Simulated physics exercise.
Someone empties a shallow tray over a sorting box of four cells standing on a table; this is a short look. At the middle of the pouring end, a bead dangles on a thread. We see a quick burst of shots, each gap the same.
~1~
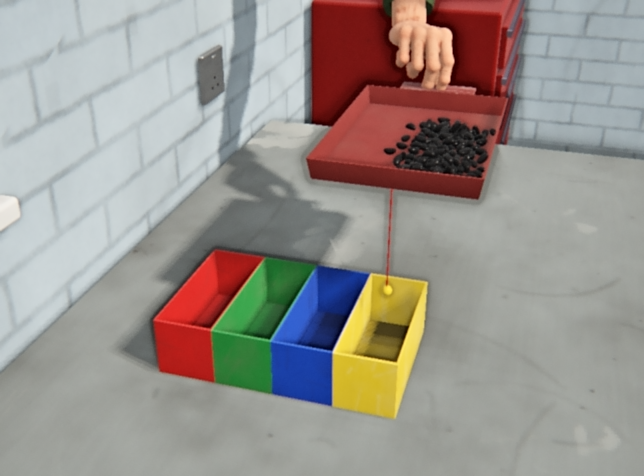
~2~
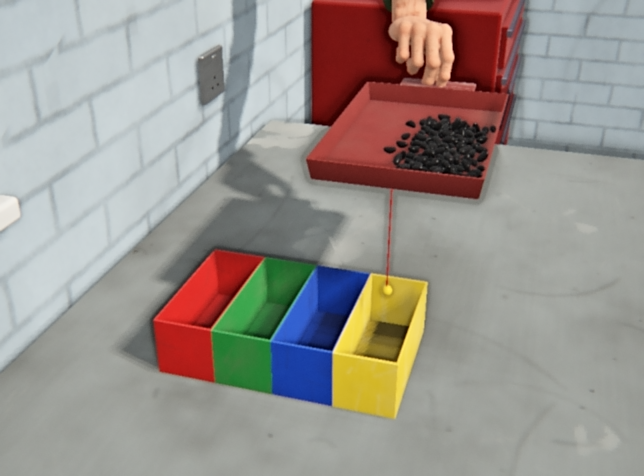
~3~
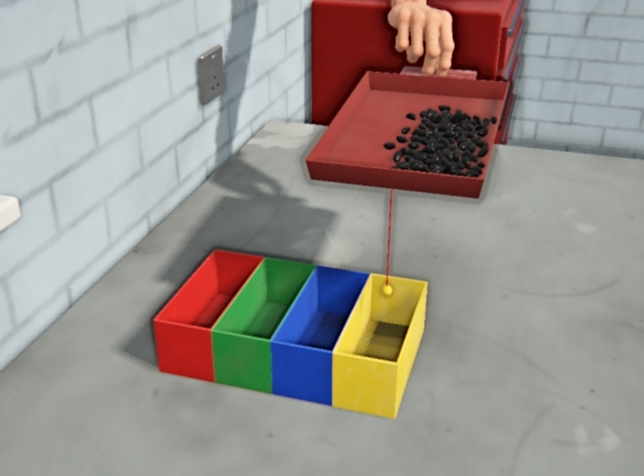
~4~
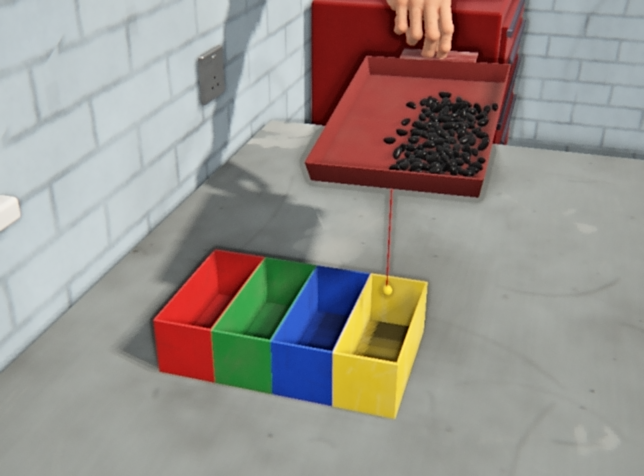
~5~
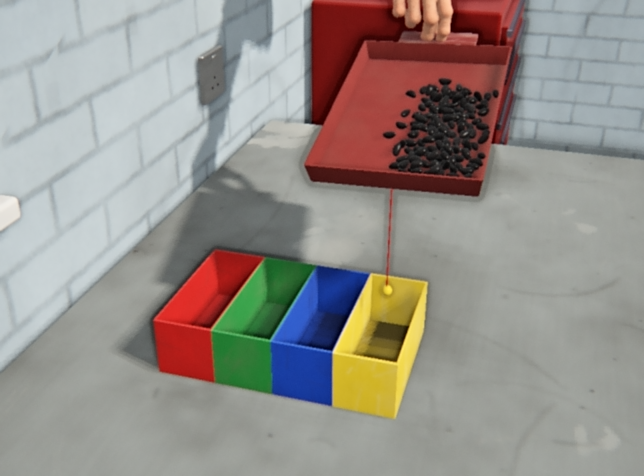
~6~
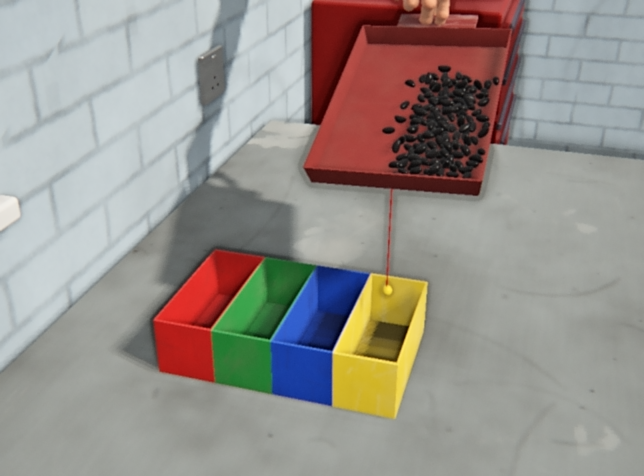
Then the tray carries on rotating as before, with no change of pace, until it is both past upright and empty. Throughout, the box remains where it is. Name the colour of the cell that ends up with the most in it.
Yellow.
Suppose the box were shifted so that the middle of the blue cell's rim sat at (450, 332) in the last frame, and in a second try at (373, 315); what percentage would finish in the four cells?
Near 100 % and 100 %.
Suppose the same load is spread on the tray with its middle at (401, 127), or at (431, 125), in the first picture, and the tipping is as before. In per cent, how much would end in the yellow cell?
Try 1: 40 %; try 2: 40 %.
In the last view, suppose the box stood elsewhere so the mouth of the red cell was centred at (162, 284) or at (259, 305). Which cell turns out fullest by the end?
The first time it is the cell in yellow; the second time it is the blue one.
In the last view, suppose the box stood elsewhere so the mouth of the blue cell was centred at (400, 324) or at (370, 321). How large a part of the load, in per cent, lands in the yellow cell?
Roughly 0 % and 20 %.
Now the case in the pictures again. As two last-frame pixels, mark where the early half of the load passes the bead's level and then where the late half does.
Earlier half at (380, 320), later half at (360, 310).
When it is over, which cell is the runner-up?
Rank 2: Blue.
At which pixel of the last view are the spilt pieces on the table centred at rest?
Near (437, 425).
Just after the last frame, tray tipped steeply; almost all on the tray; just a few falling or outside the box.
A moment on, tray tipped past a quarter turn; roughly two thirds on the tray; about a tenth in the yellow cell; about a tenth in the blue cell; just a few in the green cell; roughly a quarter falling or outside the box.
Further on, tray tipped past a quarter turn; roughly half in the yellow cell; roughly a third in the blue cell; just a few in the green cell; about a tenth falling or outside the box.
When it is over, tray tipped past a quarter turn; roughly half in the yellow cell; roughly a third in the blue cell; just a few in the green cell; not one in the red cell; about a tenth outside the box.
